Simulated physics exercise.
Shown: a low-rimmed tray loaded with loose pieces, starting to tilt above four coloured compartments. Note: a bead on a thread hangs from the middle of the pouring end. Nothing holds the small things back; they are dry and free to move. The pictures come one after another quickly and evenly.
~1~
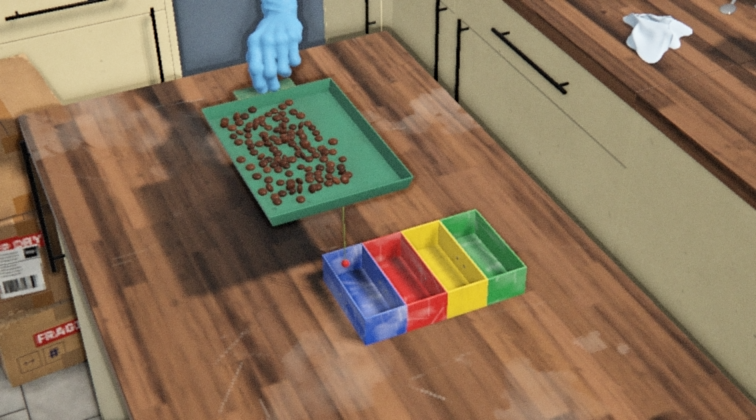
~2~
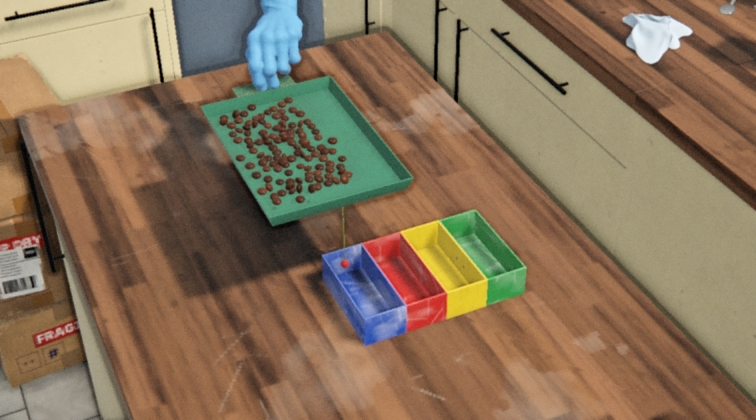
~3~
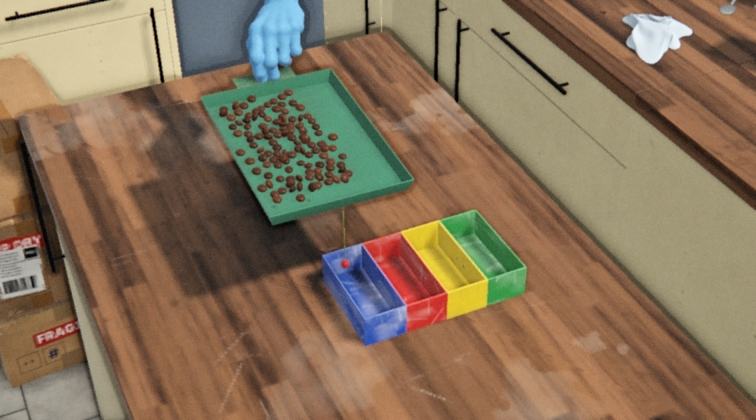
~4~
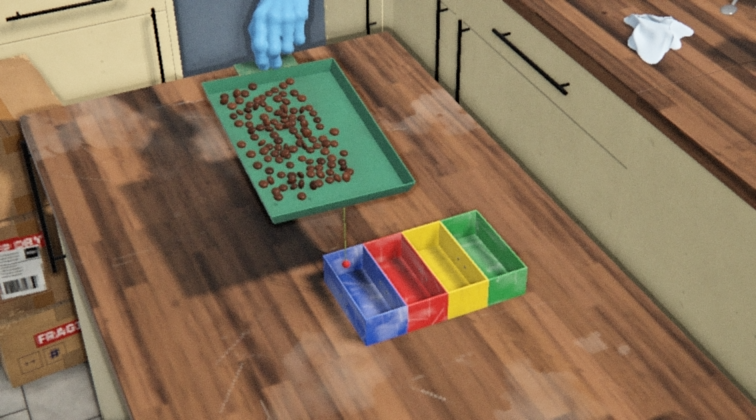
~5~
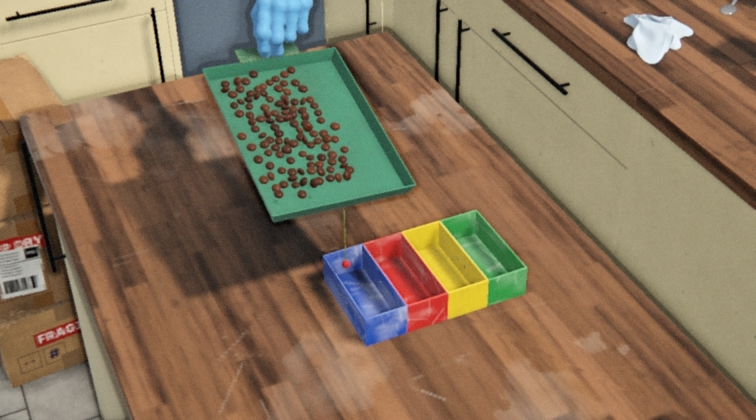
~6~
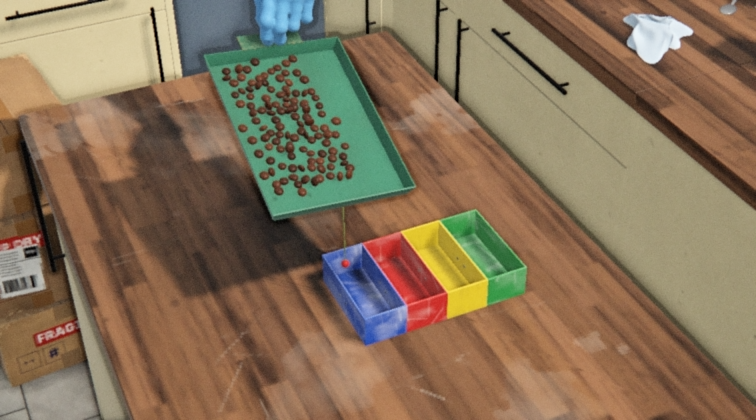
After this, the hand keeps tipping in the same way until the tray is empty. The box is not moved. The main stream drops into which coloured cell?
It drops into the red cell.
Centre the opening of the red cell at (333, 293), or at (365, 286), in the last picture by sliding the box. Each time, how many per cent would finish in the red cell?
Close to 10 in a hundred, then close to 30 in a hundred.
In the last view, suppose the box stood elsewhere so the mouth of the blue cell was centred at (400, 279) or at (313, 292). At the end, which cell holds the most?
Run one gives the blue cell; run two gives that yellow cell.
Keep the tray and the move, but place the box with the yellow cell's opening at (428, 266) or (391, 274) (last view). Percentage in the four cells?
Roughly 100 per cent, and 100 per cent.
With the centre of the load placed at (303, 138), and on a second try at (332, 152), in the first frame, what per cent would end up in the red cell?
About 70 and 60 per cent.
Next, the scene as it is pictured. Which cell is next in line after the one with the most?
Second best is that blue cell.
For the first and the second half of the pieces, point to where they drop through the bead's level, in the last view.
Initially about (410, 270); subsequently about (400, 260).
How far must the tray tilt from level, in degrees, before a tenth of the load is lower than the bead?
Roughly 75 degrees.
Shortly afterwards, tray tipped steeply; all but a few on the tray; only a few falling or outside the box.
Next, tray tipped right over; near a quarter on the tray; near half in the red cell; near a quarter in the blue cell; a little in the yellow cell; a little falling or outside the box.
Some moments later, tray tipped past a quarter turn; near half in the red cell; near a quarter in the blue cell; a little in the yellow cell; a little falling or outside the box.
In the end, tray tipped past a quarter turn; near half in the red cell; near a quarter in the blue cell; a little in the yellow cell; none at all in the green cell; a little outside the box.
